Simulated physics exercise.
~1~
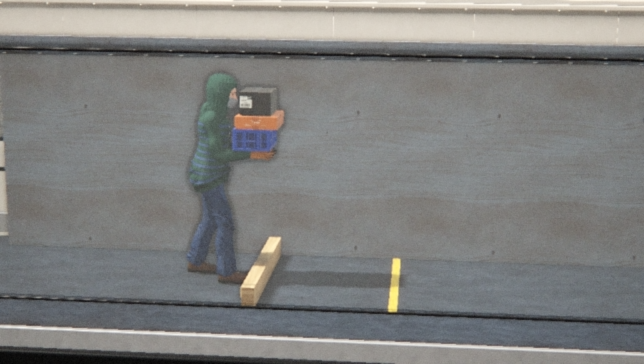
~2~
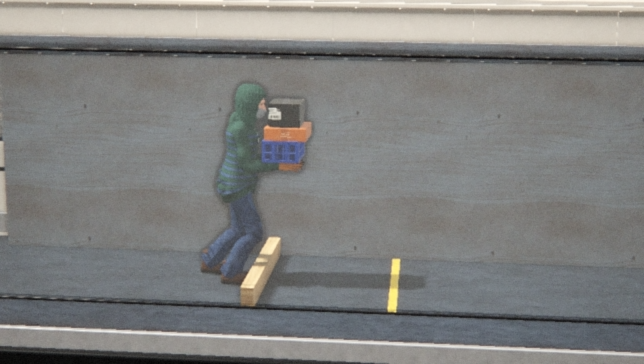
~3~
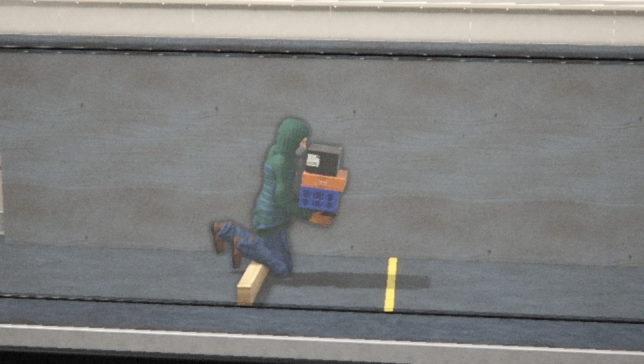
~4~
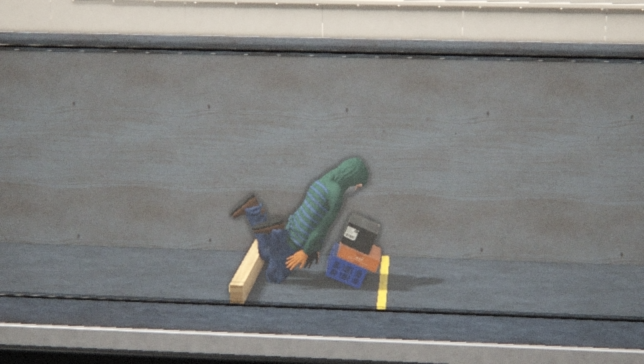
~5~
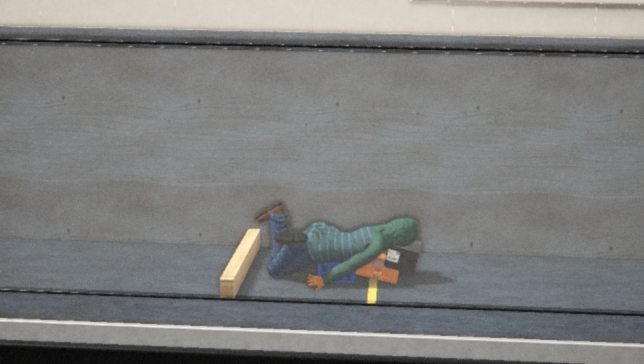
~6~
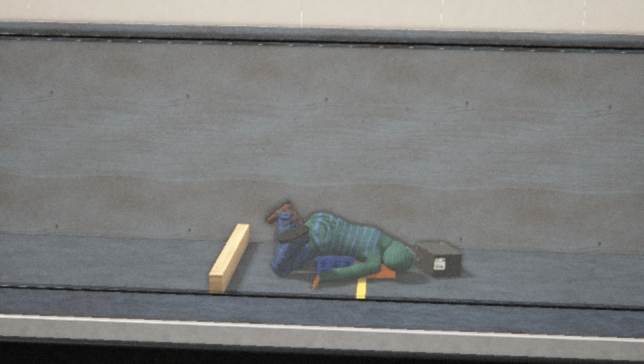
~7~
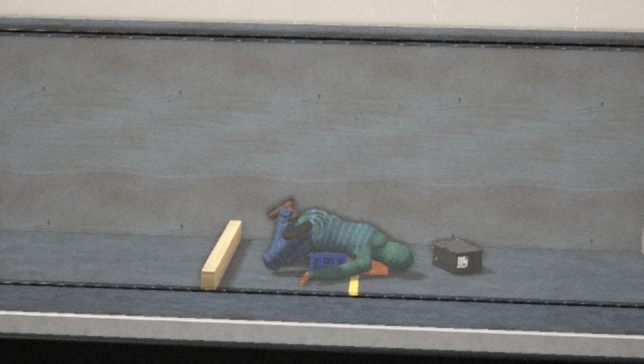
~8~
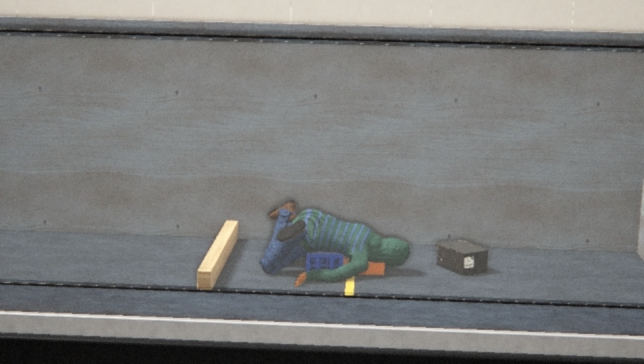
A person in a green hooded jacket carrying a stacked black parcel, orange carton and blue crate pitched forward over a wooden rail and fell onto the load, ending face down with the blue crate short of the yellow line and the others past it.
